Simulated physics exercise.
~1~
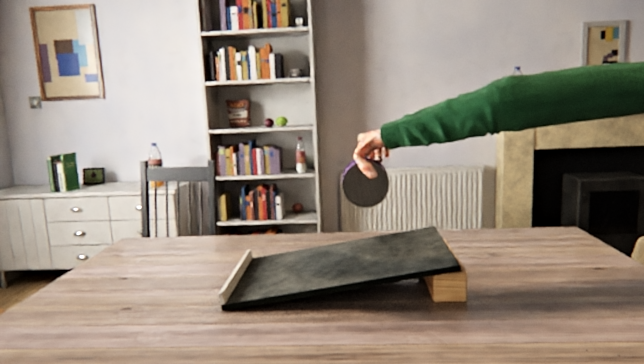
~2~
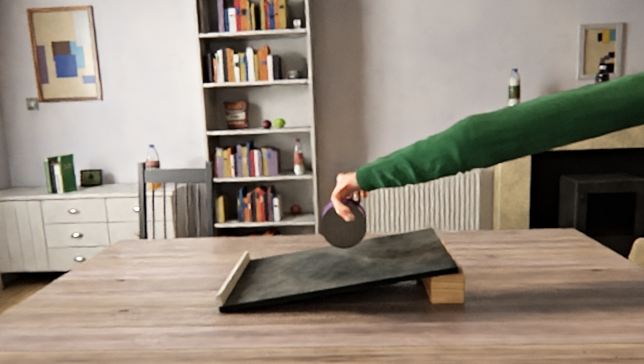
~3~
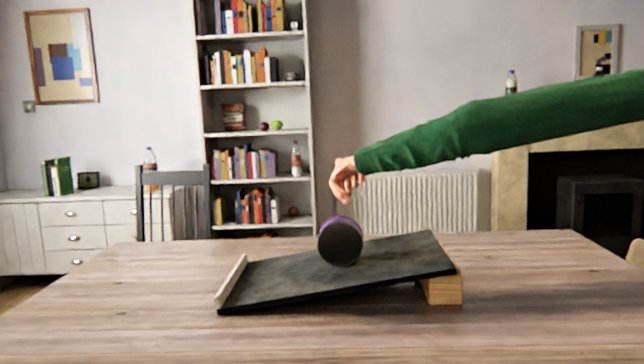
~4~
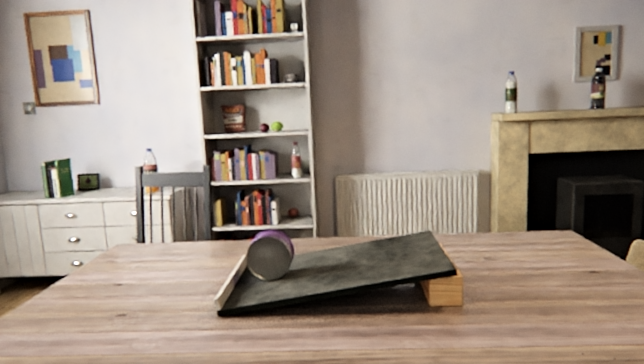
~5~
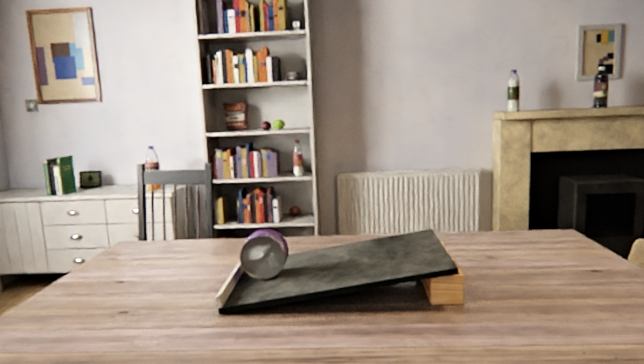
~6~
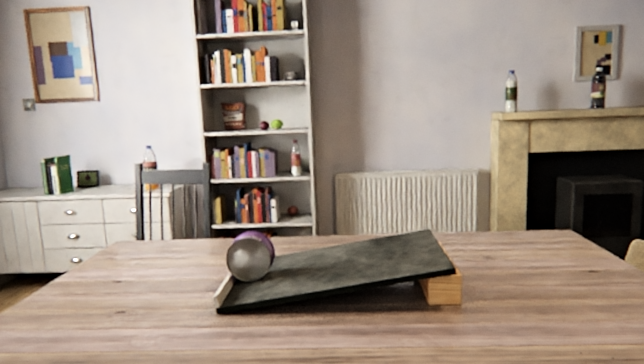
In a living room with a bookcase and fireplace, a green-sleeved arm lowers a round purple tub onto a dark board propped on a wooden block and lets go. The tub rolls left down the slope and ends near the raised strip at the board's low end.
